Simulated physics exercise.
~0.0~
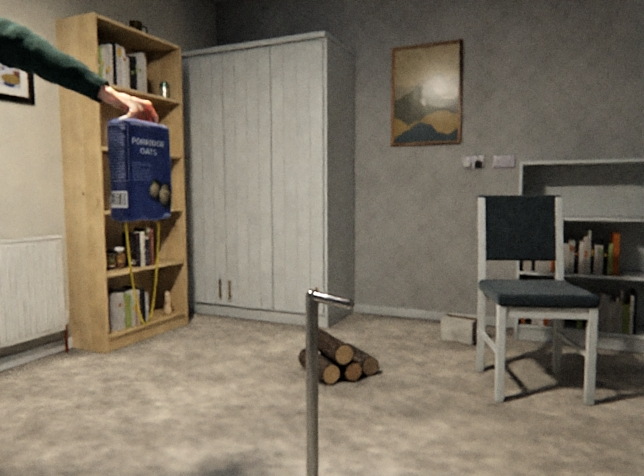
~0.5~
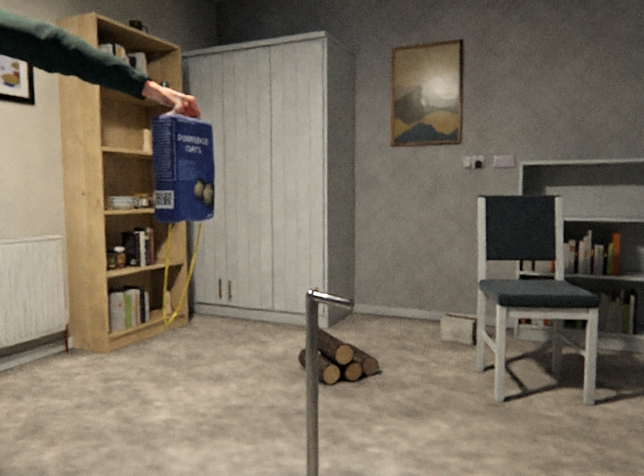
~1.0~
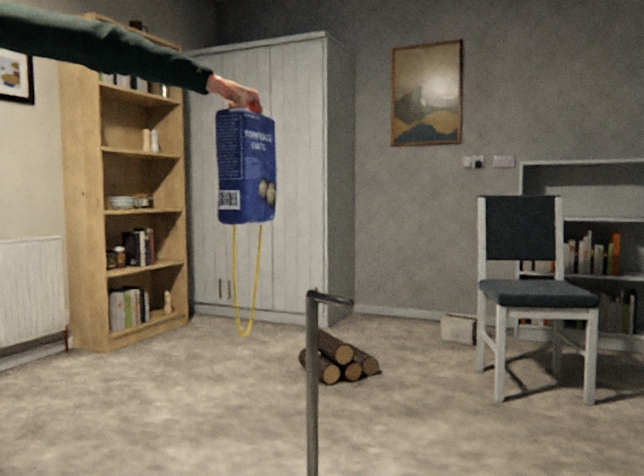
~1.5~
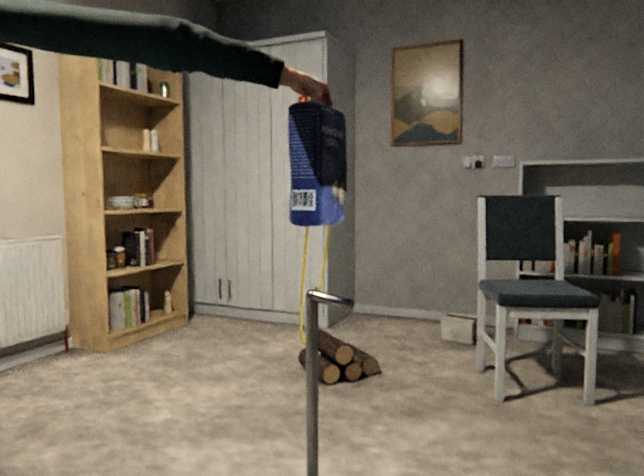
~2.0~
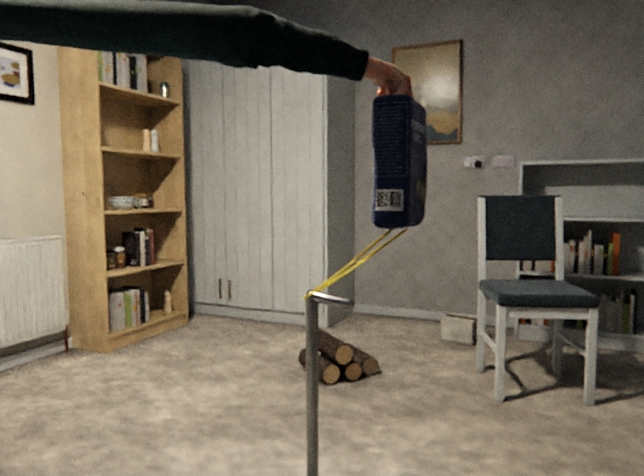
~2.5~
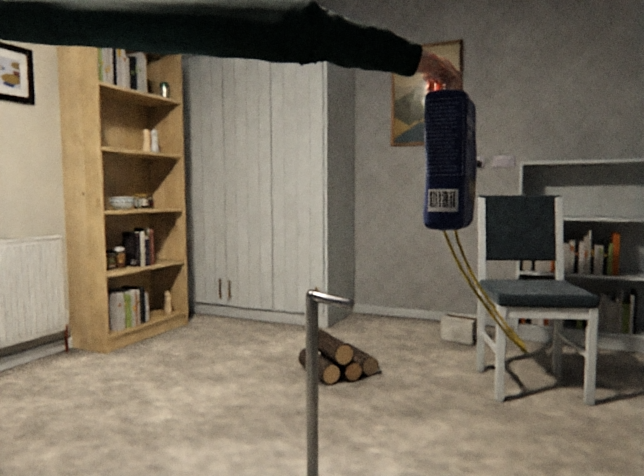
A blue packet with a yellow loop dangling beneath it hangs from a hand in a dark green sleeve, reaching in from the upper left of a grey-walled room seen from a still, level view. A metal post with a short sideways hook stands in the centre foreground, with stacked logs behind it, a wooden bookcase and pale wardrobe to the left, and a dark-seated chair to the right. The hand carries the packet rightward above the post. The loop reaches the hook and slants back towards it as the packet moves past. Finally the loop swings clear, trailing below the packet near the chair, while the post stays put.
